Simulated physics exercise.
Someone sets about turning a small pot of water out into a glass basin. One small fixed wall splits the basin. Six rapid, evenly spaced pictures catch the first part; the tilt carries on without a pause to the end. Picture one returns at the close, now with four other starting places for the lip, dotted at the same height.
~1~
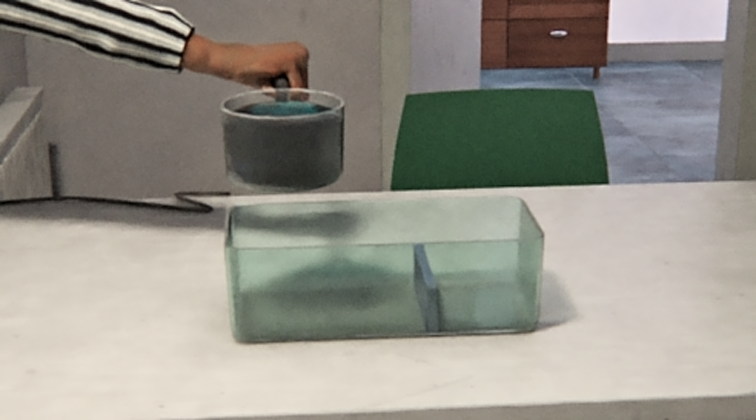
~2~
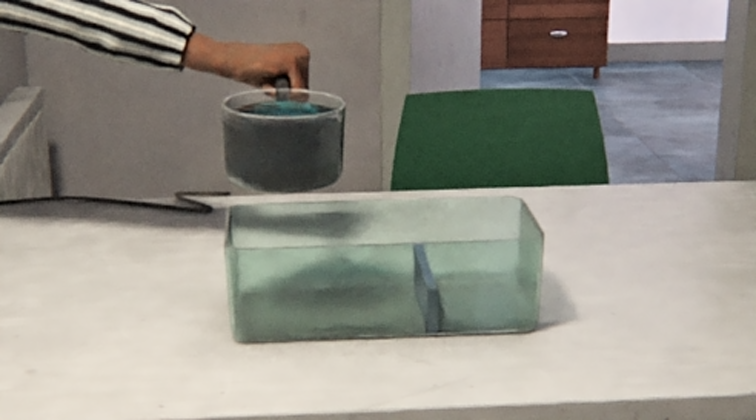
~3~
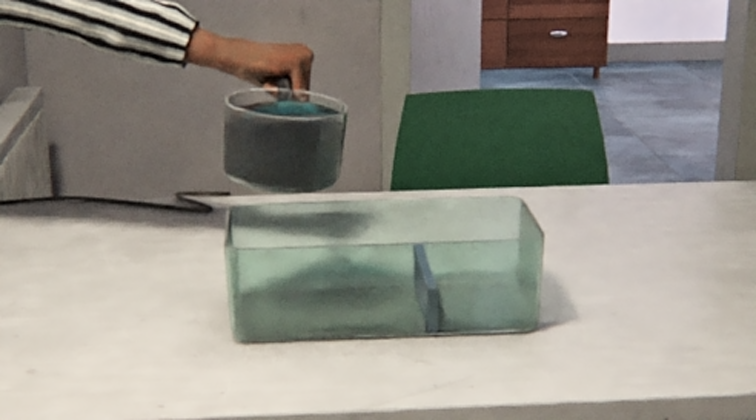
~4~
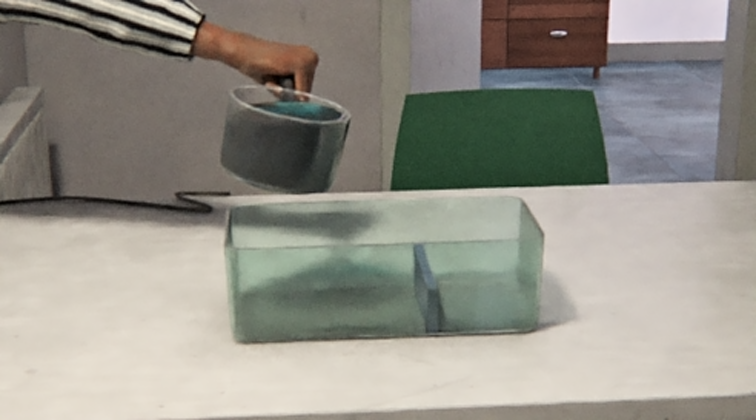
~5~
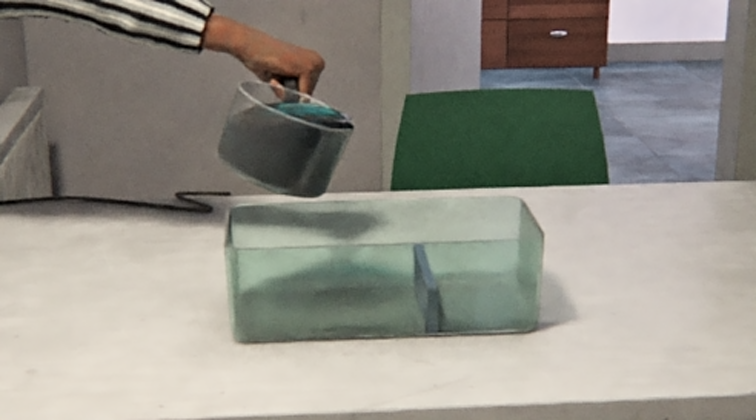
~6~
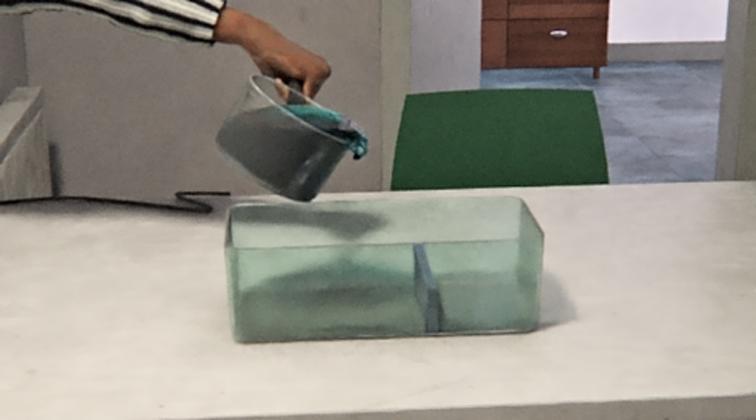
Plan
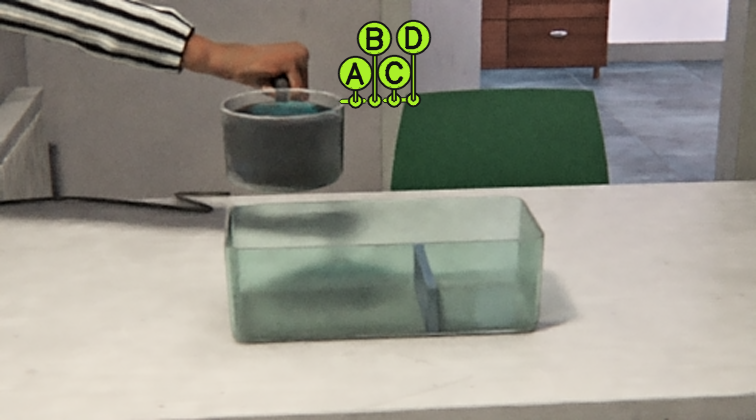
In a plain room with grey walls and a doorway behind, a fixed camera looks slightly down across a pale tabletop. A hand in a black-and-white striped sleeve, at upper left, holds a clear pot of bluish water above a greenish glass basin with a low blue divider, near a green chair. The hand holds the pot upright, then tilts it steadily rightward until teal water slips just over its lip.
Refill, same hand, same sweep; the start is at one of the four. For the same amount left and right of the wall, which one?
It is B.
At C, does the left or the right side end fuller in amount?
The right one.
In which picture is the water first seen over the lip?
In picture 5.
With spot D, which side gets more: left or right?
The right one.
In lime, A at (355, 101); B at (374, 100); C at (394, 100); D at (413, 99).
With A, about 74 % ends left of the wall and 24 % right of it.
With B, about 48 % ends left of the wall and 51 % right of it.
With C, about 30 % ends left of the wall and 70 % right of it.
With D, about 16 % ends left of the wall and 83 % right of it.
